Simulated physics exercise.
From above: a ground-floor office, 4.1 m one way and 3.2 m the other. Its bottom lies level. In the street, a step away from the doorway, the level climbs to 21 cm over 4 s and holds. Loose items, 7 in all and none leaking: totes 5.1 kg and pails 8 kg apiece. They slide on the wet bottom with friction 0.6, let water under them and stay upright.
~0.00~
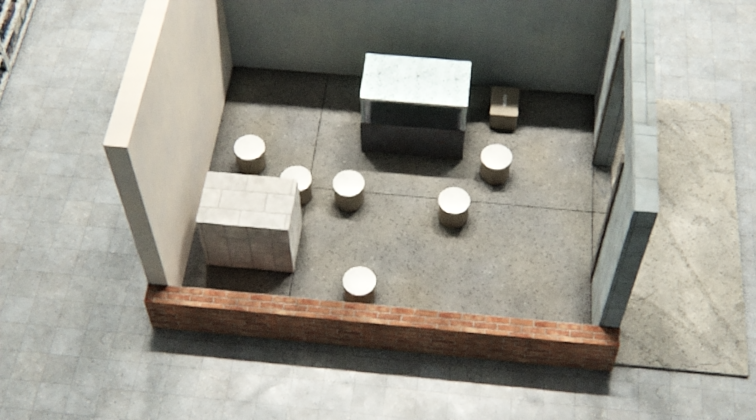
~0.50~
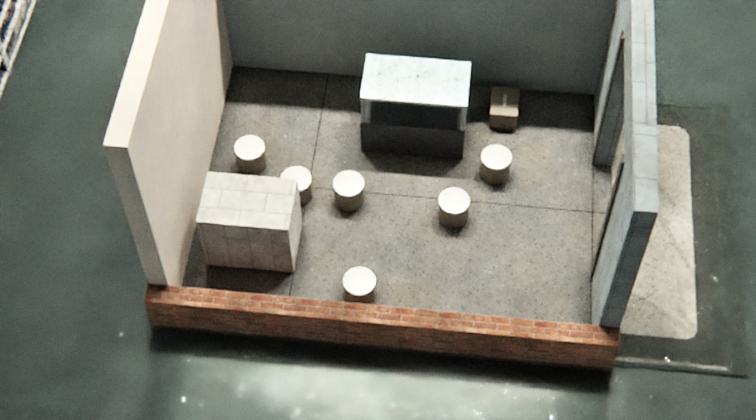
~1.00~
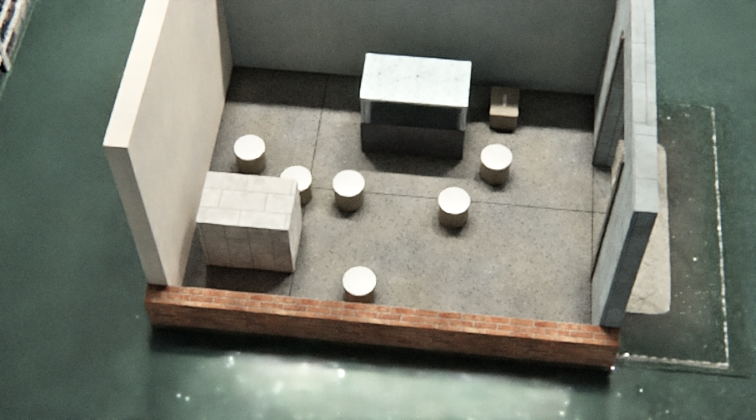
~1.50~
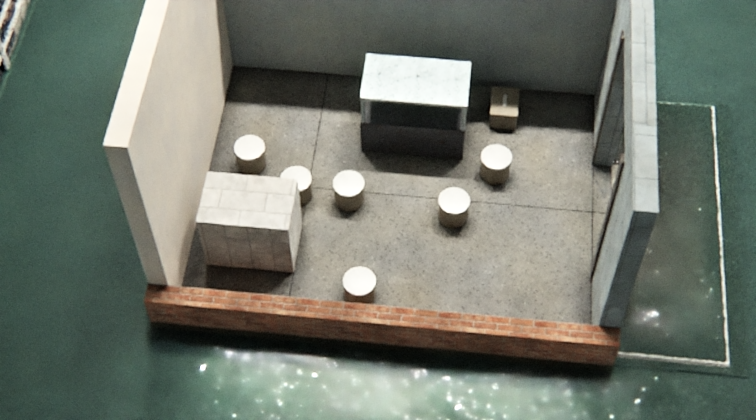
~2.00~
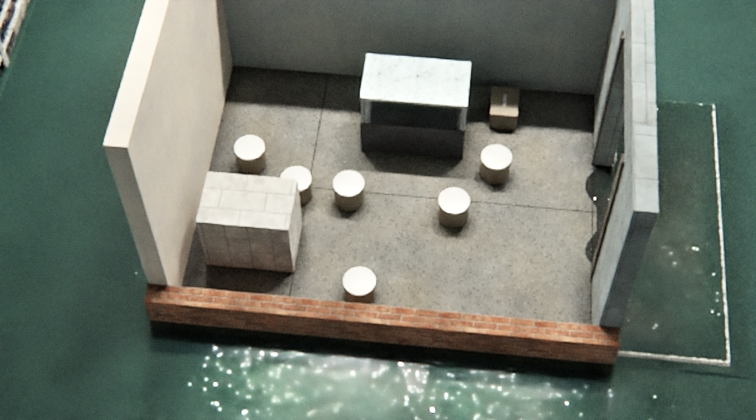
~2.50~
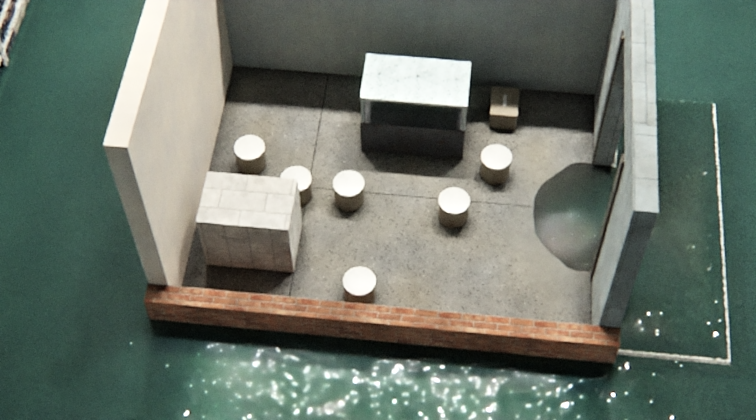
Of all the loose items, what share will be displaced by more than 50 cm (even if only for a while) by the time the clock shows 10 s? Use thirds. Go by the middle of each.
It is two thirds or more.
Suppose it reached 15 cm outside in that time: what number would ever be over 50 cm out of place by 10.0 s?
Then 1.
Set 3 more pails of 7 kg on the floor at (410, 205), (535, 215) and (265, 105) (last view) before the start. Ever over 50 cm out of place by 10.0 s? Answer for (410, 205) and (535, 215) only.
In that order: More, past it.
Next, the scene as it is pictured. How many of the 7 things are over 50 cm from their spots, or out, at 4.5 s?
By then 0.
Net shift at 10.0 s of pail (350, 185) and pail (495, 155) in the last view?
In that order: 140 cm, 150 cm.
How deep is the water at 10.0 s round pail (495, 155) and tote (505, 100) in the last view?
About 10 and 7 cm.
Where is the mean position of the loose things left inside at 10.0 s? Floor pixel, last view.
Near (314, 177).
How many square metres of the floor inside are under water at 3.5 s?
About 2.0 m2.
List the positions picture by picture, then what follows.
In the first frame, a tote at (505, 101), on the bottom; a pail at (497, 157) rests on the ground; water covers 0.0 m2; 0 of 7 have shifted.
In the second frame, a tote at (505, 101), on the bottom; a pail at (497, 157) rests on the ground; 0.0 m2 under water; 0 of 7 have shifted.
In the third frame, a tote at (505, 101), on the bottom; a pail at (497, 157), on the bottom; water covers 0.0 m2; 0 of 7 have shifted.
In the fourth frame, a tote at (505, 101) rests on the ground; a pail at (497, 157) rests on the ground; 0.0 m2 under water; 0 of 7 have shifted.
In the fifth frame, a tote at (505, 101) rests on the ground; a pail at (497, 157), on the bottom; 0.0 m2 under water; 0 of 7 have shifted.
In the sixth frame, a tote at (505, 101), on the bottom; a pail at (497, 157), on the bottom; 0.6 m2 under water; 0 of 7 have shifted.
After 3.5 s 0 of 7 are over 50 cm from their spots; 0 afloat.
After 4.5 s 0 of 7 are over 50 cm from their spots; 0 afloat.
After 7.0 s 4 of 7 are over 50 cm from their spots; 1 afloat.
After 10.0 s 4 of 7 are over 50 cm from their spots, and 5 have been at some point; 7 afloat.
